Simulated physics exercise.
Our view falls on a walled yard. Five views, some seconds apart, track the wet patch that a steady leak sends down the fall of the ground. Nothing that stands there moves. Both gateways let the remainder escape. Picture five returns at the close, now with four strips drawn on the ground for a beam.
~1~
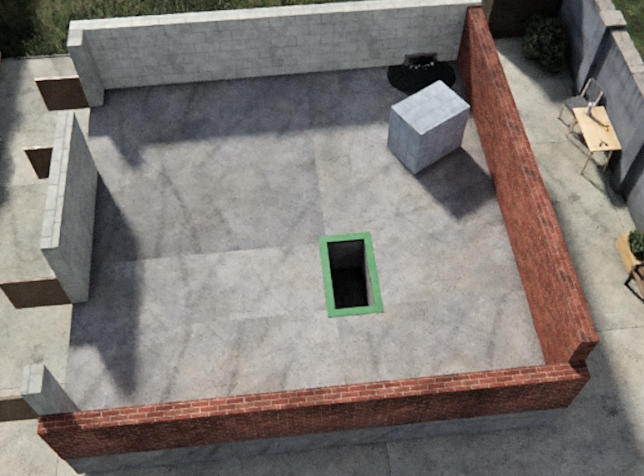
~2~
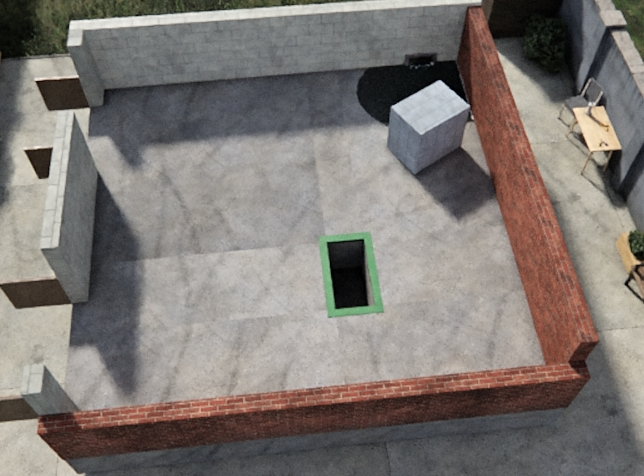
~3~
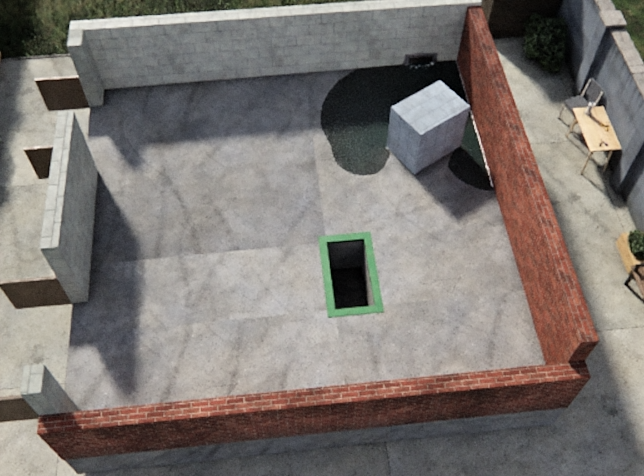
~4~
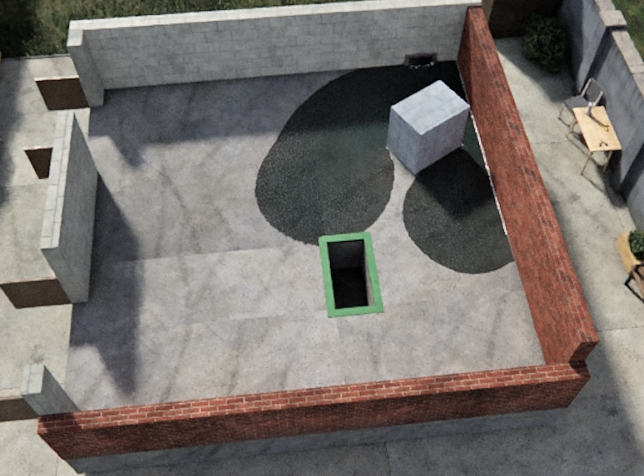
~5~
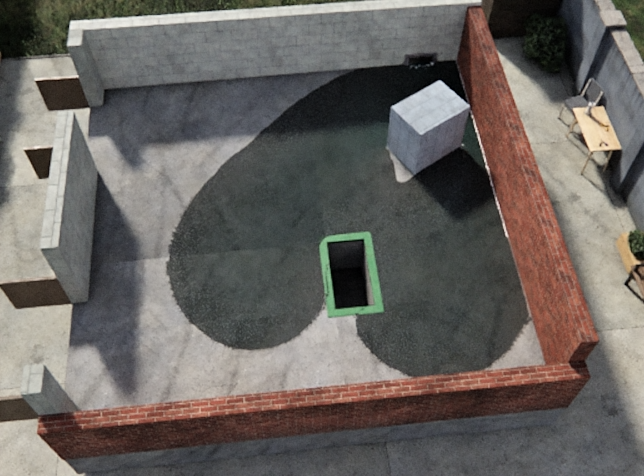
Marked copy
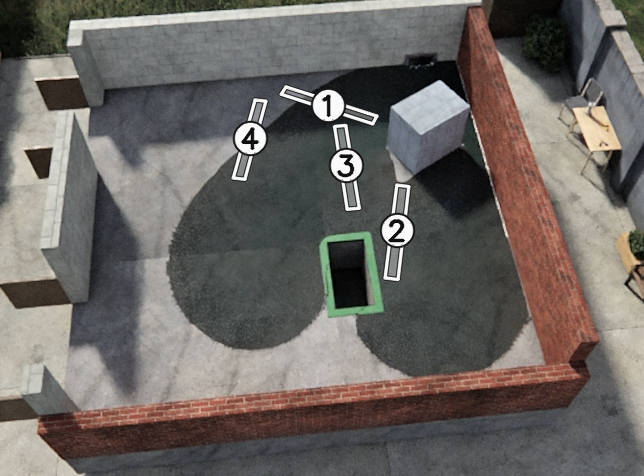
A dark wet patch spreads from the yard's top right corner and surrounds the green-rimmed pit.
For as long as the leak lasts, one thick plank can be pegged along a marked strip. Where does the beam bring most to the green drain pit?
Use position 3.
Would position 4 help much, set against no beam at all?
No, hardly at all.
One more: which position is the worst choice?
That would be 2.
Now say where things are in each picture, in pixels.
Outfall at (420, 59); green drain pit at (350, 273); open gate at (84, 353); open gate at (100, 137); front seen at (396, 86), 2 % of the ground wet; green drain pit still dry, in the first frame.
Front seen at (370, 103), 7 % of the ground wet; green drain pit still dry, in the second frame.
Front seen at (343, 166), 12 % of the ground wet; green drain pit still dry, in the third frame.
Front seen at (498, 262), 26 % of the ground wet; green drain pit still dry, in the fourth frame.
Front seen at (242, 345), 48 % of the ground wet; green drain pit taking water, in the fifth frame.
On the marked copy, 1 from (283, 90) to (374, 119); 2 from (391, 278) to (402, 185); 3 from (353, 208) to (340, 125); 4 from (239, 178) to (260, 100).
With 1, about 23 % of the stream goes into the green drain pit, about 76 % out by the gates.
With 2, about 14 % of the stream goes into the green drain pit, about 86 % out by the gates.
With 3, about 32 % of the stream goes into the green drain pit, about 68 % out by the gates.
With 4, about 22 % of the stream goes into the green drain pit, about 78 % out by the gates.
